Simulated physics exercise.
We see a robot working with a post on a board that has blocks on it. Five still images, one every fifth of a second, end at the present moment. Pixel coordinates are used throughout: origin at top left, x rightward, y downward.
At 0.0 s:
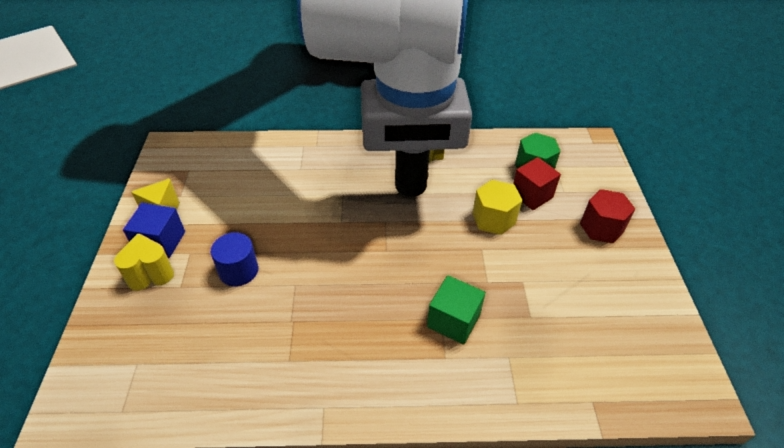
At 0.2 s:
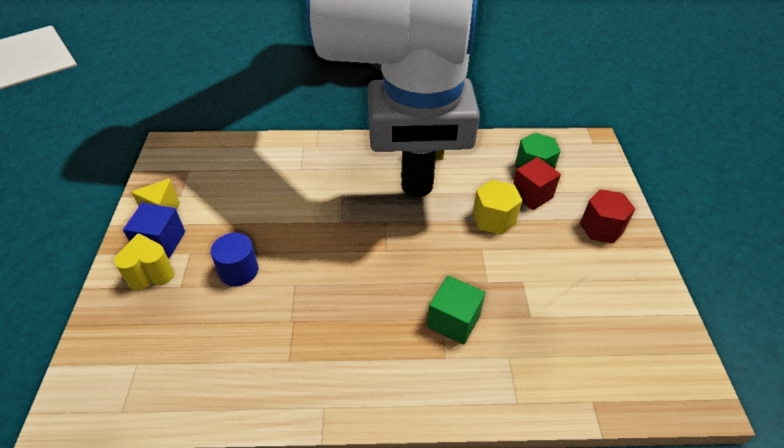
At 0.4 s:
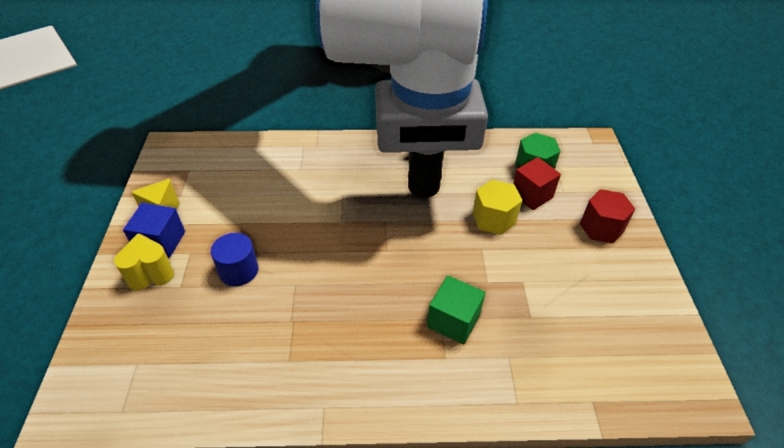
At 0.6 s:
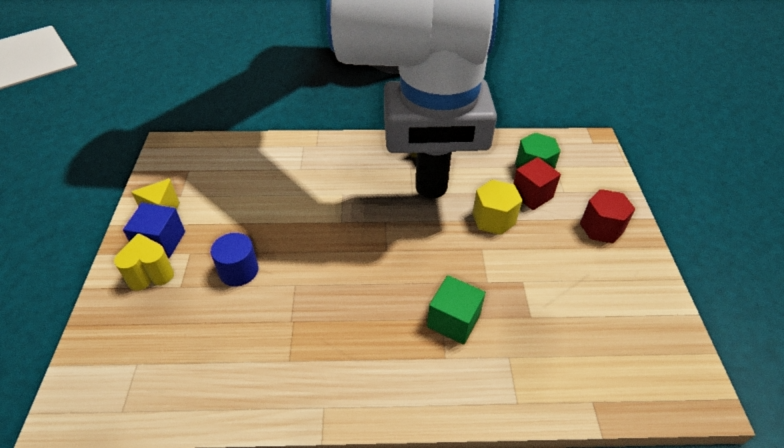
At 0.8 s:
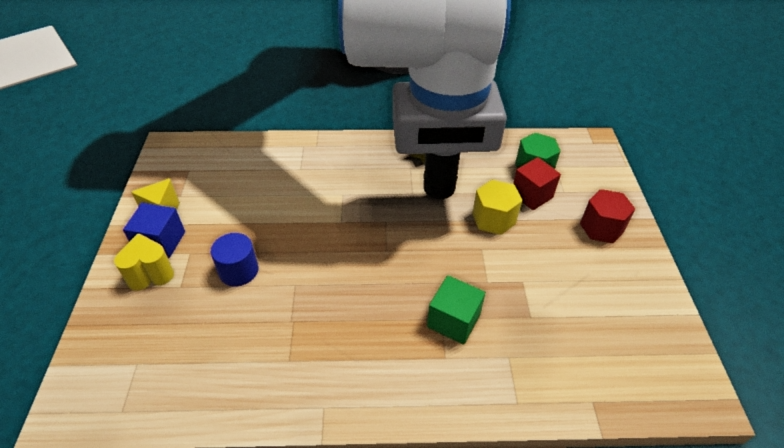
A robot arm slides its black post slightly right across the board while the blocks stay still.
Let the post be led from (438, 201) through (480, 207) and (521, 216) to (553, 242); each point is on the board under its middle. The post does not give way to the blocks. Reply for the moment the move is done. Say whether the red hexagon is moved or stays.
The result: It stays put.
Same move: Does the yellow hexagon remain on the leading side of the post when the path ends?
That would be a yes.
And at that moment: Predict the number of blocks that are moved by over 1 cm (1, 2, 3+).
Total moved: One.
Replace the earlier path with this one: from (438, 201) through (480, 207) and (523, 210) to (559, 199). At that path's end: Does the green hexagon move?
Going by the path, yes.
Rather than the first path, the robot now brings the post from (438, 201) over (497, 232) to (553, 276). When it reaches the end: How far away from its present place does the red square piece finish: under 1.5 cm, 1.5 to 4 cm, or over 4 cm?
By the end of the path, it will have gone short of 1.5 cm.
What follows on the original path. One third of the way, post (482, 195); yellow hexagon (517, 200).
Two thirds of the way, post (525, 204); yellow hexagon (558, 215), turned 15° clockwise.
At the end, post (557, 230); yellow hexagon (597, 238); red hexagon not moved.
